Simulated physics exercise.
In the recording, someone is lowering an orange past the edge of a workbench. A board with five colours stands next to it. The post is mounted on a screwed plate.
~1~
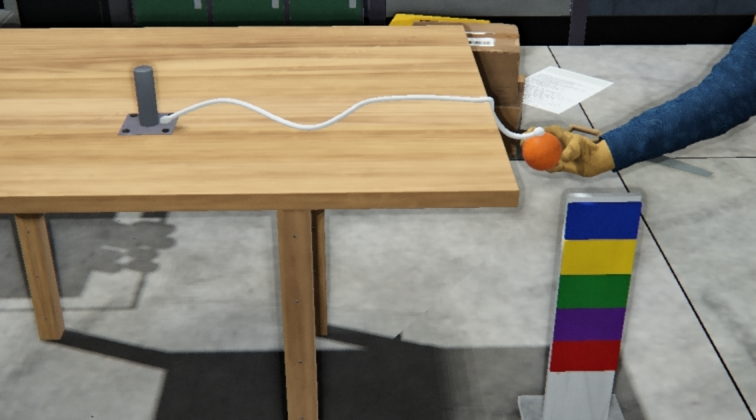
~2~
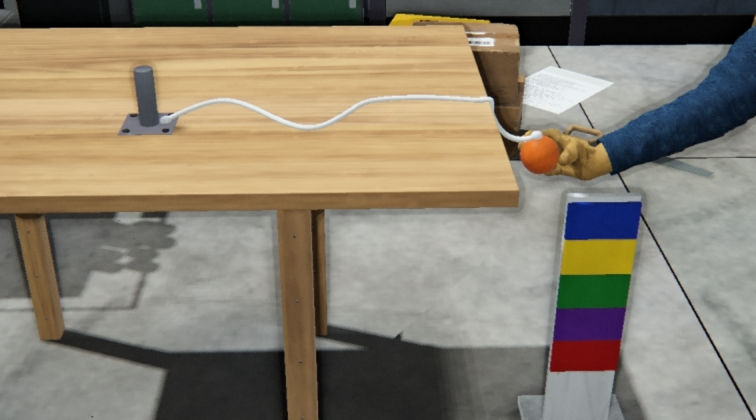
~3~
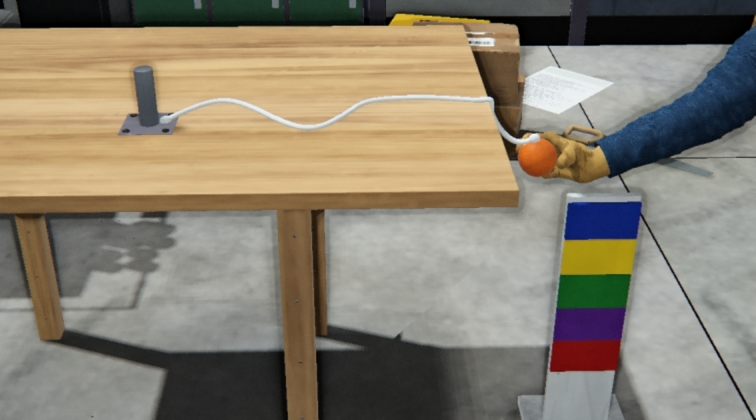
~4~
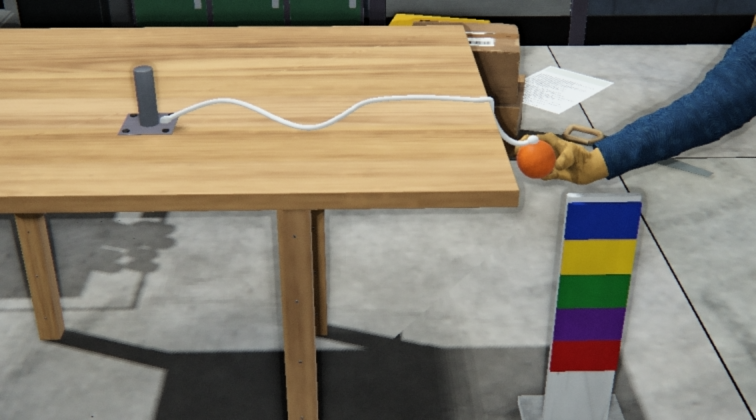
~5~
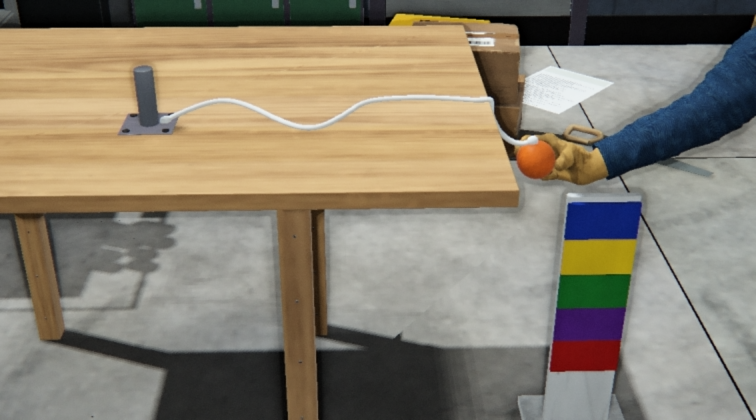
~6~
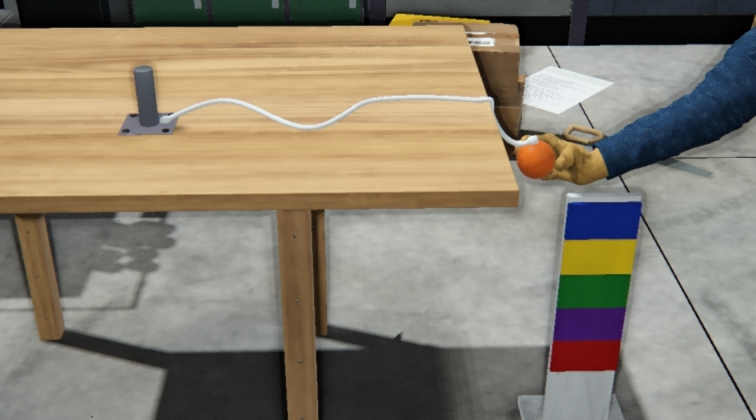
An orange ball on a white cord, held in a gloved hand just past the table's right edge, shifted slightly down and left, then stayed still above a color-striped board while the cord lay slack.
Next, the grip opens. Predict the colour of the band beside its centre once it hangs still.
I would predict yellow.
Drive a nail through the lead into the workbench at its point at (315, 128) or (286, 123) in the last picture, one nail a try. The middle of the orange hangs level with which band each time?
In order: Blue; blue.
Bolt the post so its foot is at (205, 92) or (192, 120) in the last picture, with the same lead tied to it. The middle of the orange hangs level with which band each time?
Trial 1 - green; trial 2 - green.
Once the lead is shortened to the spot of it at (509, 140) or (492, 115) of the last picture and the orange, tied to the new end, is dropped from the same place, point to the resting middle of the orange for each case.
Pixel positions, in order: (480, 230), (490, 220).
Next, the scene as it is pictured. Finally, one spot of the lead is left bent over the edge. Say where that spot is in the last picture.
It lies at about (411, 98).
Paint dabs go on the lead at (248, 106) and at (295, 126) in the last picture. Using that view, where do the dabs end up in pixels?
Well, the first one sits at (273, 118), and the second one sits at (346, 114).
A little later, orange near (474, 254); level with yellow.
Next, orange near (509, 260); level with yellow.
When it is over, orange near (489, 263); level with yellow. Its middle rests at the yellow band.
